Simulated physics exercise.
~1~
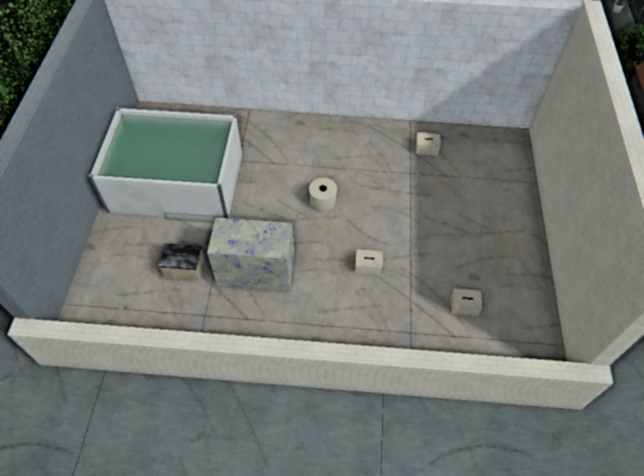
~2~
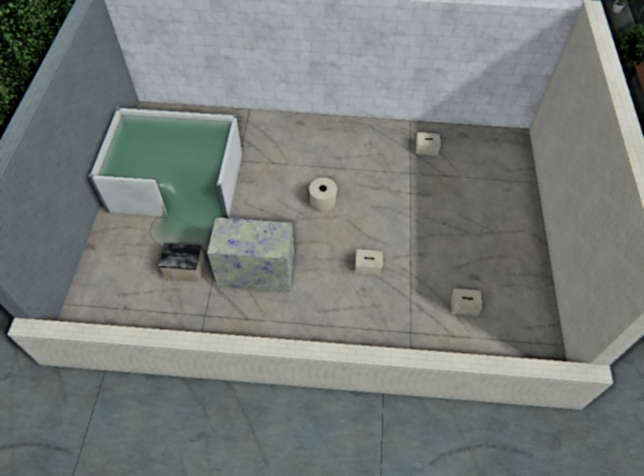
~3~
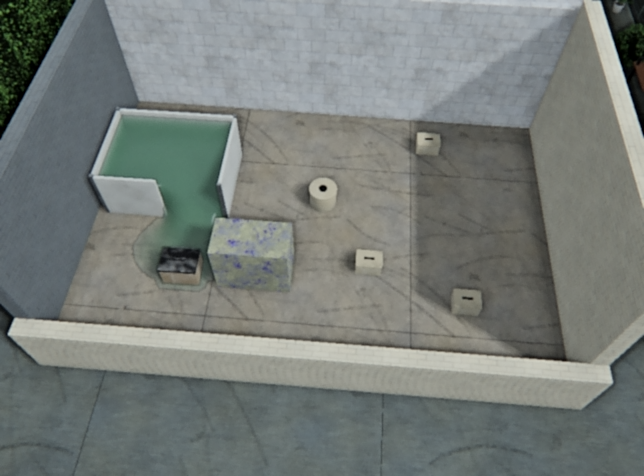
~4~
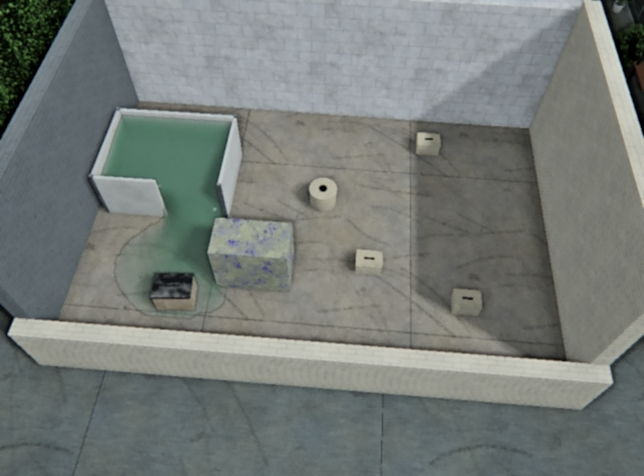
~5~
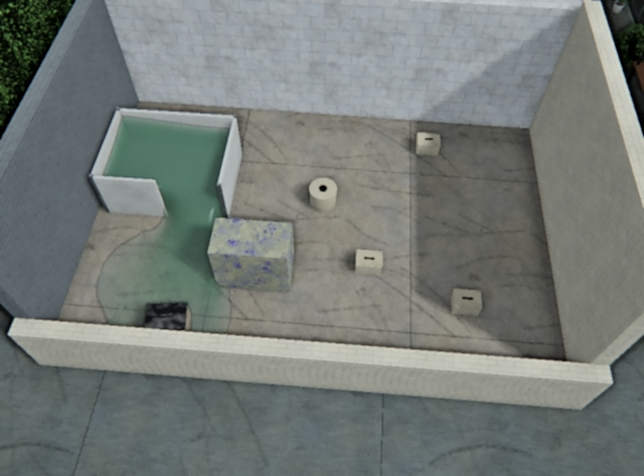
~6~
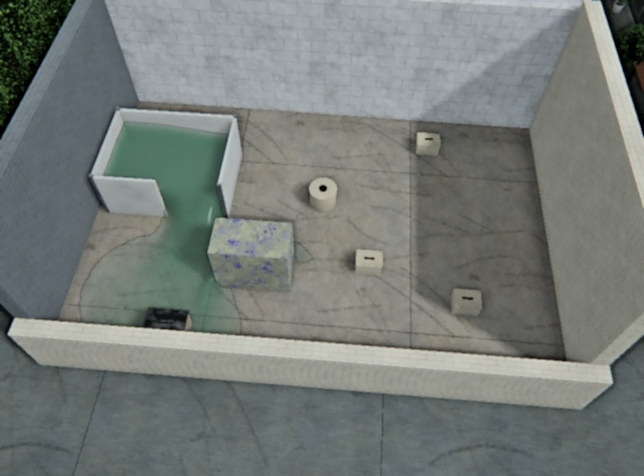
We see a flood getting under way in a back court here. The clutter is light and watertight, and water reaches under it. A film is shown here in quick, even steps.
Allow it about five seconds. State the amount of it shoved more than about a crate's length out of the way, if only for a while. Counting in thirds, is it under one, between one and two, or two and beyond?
Share: A third up to two thirds.
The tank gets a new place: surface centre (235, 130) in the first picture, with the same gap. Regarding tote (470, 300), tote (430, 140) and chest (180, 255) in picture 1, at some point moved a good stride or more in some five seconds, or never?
Object by object, in turn: Travelled a good distance, lingered near its place, travelled a good distance.
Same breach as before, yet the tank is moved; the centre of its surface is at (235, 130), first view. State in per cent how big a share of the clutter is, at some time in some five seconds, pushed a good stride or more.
I'd put it close to 60 percent.
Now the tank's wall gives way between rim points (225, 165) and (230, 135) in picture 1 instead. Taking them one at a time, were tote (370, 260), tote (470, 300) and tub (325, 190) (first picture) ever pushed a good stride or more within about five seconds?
Went past that, went past that, went past that.
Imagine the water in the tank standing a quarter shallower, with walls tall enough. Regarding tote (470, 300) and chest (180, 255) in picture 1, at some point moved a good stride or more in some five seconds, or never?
Taking them in order, went the full length and then went the full length.
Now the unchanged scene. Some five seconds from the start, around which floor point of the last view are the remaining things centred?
Roughly (368, 217).
A moment on, 1 of 5 are well off their spots; 1 afloat.
Next, 1 of 5 are well off their spots; 1 afloat.
Later, 3 of 5 are well off their spots; 1 afloat.
In the end, 3 of 5 are well off their spots, and 3 have been at some point; 2 afloat.
